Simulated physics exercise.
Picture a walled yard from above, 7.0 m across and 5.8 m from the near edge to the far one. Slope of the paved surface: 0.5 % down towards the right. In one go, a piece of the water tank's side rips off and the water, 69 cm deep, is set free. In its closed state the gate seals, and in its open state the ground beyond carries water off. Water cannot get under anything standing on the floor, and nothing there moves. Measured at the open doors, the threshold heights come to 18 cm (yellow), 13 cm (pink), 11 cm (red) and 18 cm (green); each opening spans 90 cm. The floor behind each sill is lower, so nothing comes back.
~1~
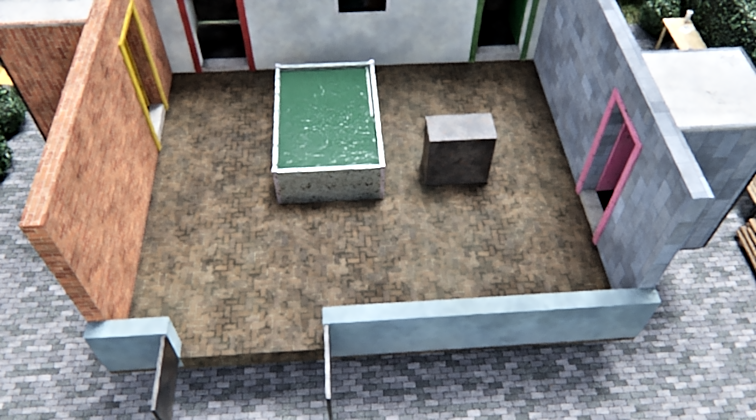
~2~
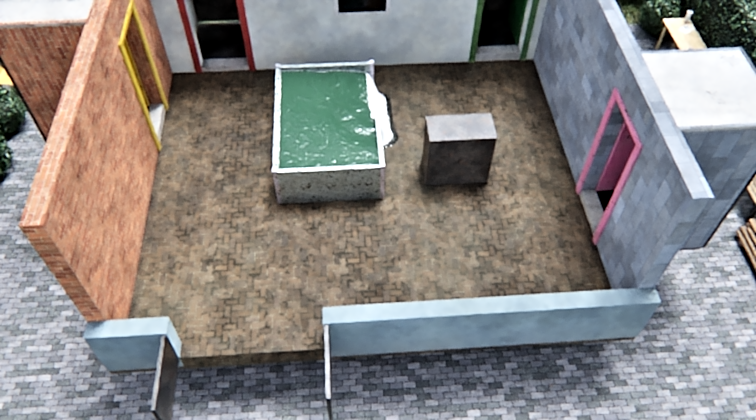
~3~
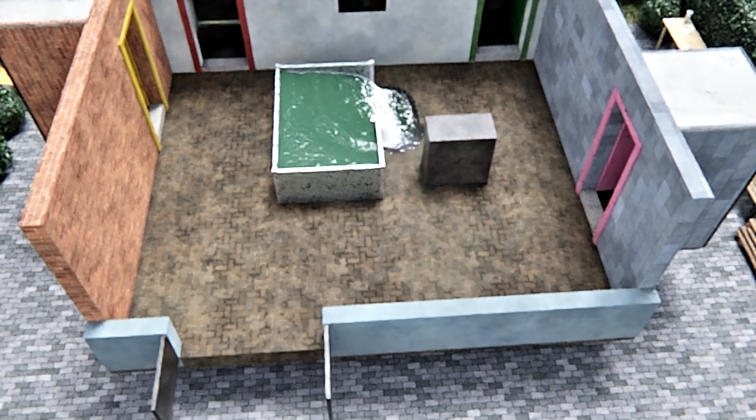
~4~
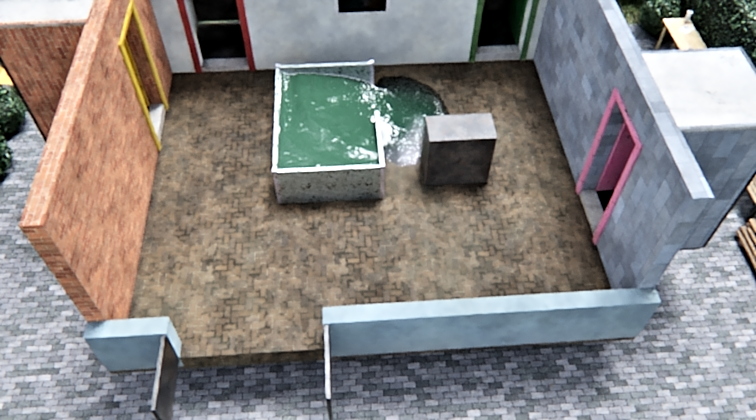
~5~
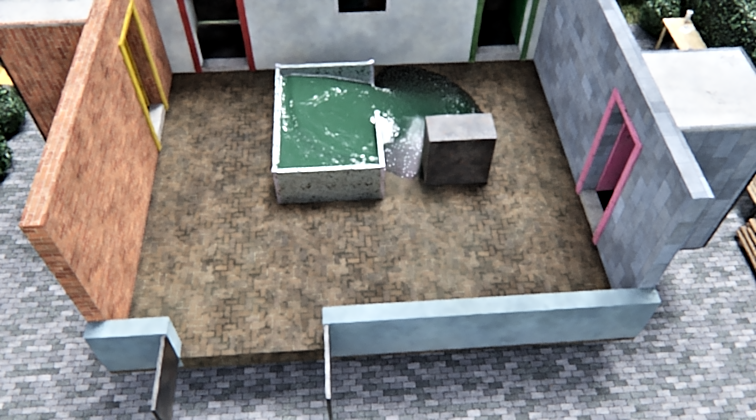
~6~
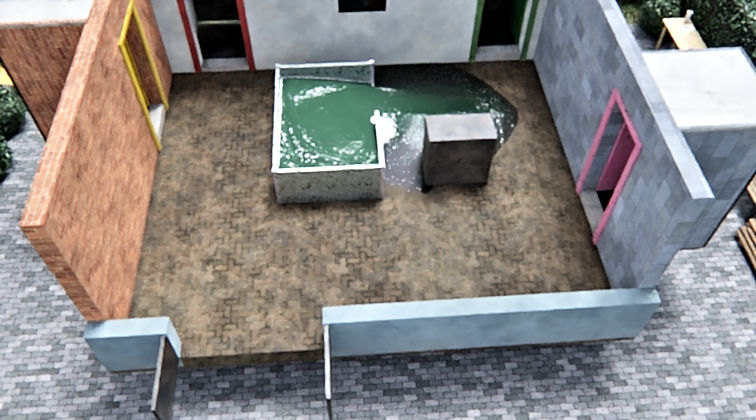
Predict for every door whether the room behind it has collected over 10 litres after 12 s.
For the yellow door I'd say within the limit. For the pink door I'd say within the limit. For the red door I'd say within the limit. For the green door I'd say above the limit.
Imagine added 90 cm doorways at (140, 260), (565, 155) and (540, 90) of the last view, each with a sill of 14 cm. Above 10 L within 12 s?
Taking them in order, the first gets too little, the second enough and the third enough.
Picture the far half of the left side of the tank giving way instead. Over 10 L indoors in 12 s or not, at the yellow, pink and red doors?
In that case, yellow door: More than that, pink door: Less than that, red door: More than that.
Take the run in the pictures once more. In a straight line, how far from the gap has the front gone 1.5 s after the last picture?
4.6 m.
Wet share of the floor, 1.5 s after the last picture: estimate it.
Around 25 per cent.
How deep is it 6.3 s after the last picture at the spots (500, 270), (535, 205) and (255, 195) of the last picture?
First spot near 12 cm, second near 6 cm, third near 0 cm.
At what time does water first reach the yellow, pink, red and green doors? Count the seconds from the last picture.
Yellow: 8.0 s; pink: 1.0 s; red: 5.5 s; green: 0.3 s.
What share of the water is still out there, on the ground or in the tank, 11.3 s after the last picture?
Remaining: Roughly 94 %.
Then, 0.7 s after the last picture water covers 25 % of the floor and is deepest (42 cm) near (534, 64); yellow door not reached, pink door not reached, red door not reached, green door 17 cm at the sill, 0 L in.
Then, 1.5 s after the last picture water covers 25 % of the floor and is deepest (47 cm) near (525, 65); yellow door not reached, pink door 8 cm at the sill, 0 L in, red door not reached, green door 26 cm at the sill, 10 L in.
Then, 2.8 s after the last picture water covers 40 % of the floor and is deepest (28 cm) near (525, 65); yellow door not reached, pink door 11 cm at the sill, 0 L in, red door not reached, green door 26 cm at the sill, 71 L in.
Then, 6.3 s after the last picture water covers 80 % of the floor and is deepest (18 cm) near (595, 244); yellow door not reached, pink door 11 cm at the sill, 0 L in, red door 3 cm at the sill, 0 L in, green door 15 cm at the sill, 88 L in.
Then, 11.3 s after the last picture water covers 95 % of the floor and is deepest (11 cm) near (595, 316); yellow door 7 cm at the sill, 0 L in, pink door 9 cm at the sill, 2 L in, red door 7 cm at the sill, 0 L in, green door 7 cm at the sill, 89 L in.
